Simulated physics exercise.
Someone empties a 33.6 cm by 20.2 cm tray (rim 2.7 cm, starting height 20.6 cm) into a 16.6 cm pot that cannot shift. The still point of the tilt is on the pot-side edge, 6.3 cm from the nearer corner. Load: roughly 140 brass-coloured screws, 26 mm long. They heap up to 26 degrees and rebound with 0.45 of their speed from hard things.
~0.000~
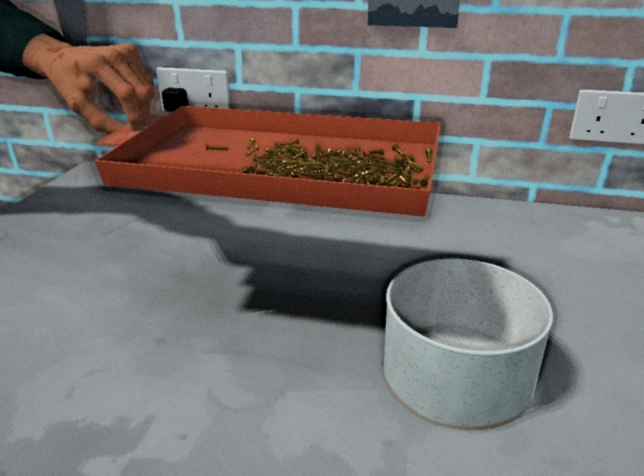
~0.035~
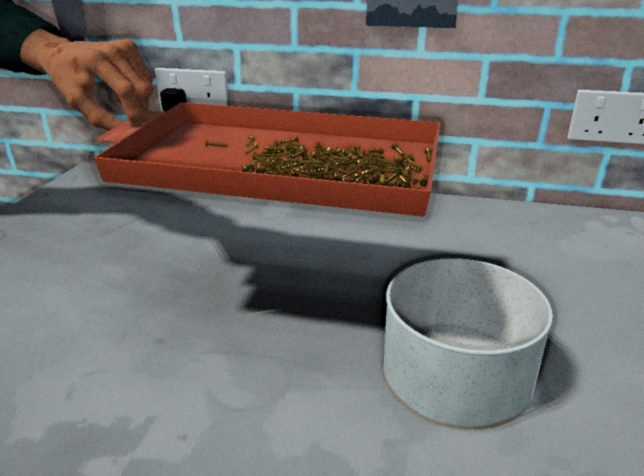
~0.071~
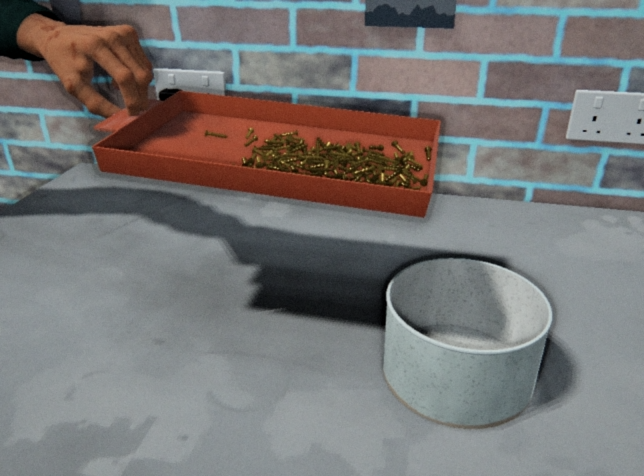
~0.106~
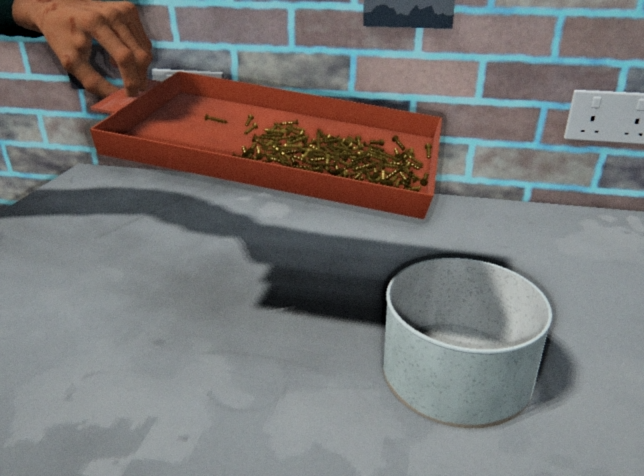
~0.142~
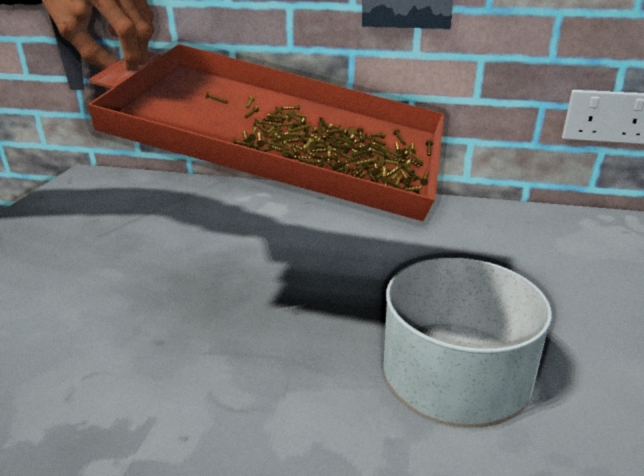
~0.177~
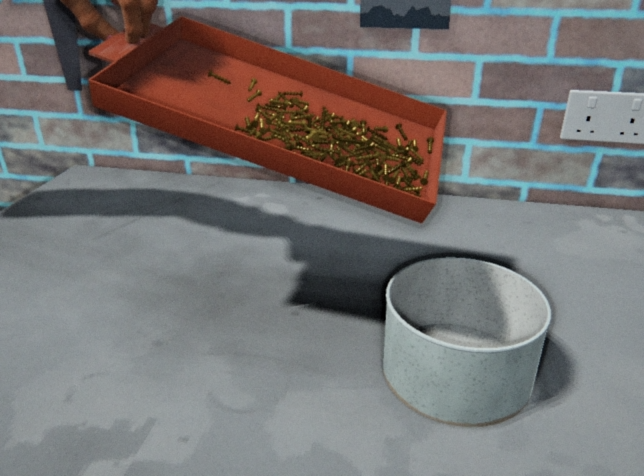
A hand at the left lifted one end of a shallow red tray of brass-coloured screws, slowly and then more steeply, while its right end stayed low behind a pale round pot on the grey surface.
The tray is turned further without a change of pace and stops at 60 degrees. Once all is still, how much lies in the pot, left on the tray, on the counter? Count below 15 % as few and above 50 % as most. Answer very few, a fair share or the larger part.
Pot: A fair share, tray: The larger part, counter: Very few.
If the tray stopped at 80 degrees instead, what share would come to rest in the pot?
It would be near 75 per cent.
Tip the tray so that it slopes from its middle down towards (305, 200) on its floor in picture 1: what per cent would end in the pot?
About 5 per cent.
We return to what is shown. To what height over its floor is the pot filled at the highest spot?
About 1.0 cm.
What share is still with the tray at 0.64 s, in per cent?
Roughly 85 per cent.
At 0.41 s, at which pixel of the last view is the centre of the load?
At about (394, 145).
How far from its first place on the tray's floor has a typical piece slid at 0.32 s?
Some 1 cm.
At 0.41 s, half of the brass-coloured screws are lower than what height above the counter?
Roughly 26 cm.
After 0.32 s, tilt 42 degrees; the tray holds 100 %, the pot 0 %.
After 0.41 s, tilt 56 degrees; the tray holds 100 %, the pot 0 %.
After 0.64 s, tilt 60 degrees; the tray holds 85 %, the pot 0 %.
By 1.7 s all is still; pot 25 %, tray 75 %, counter 0 %.
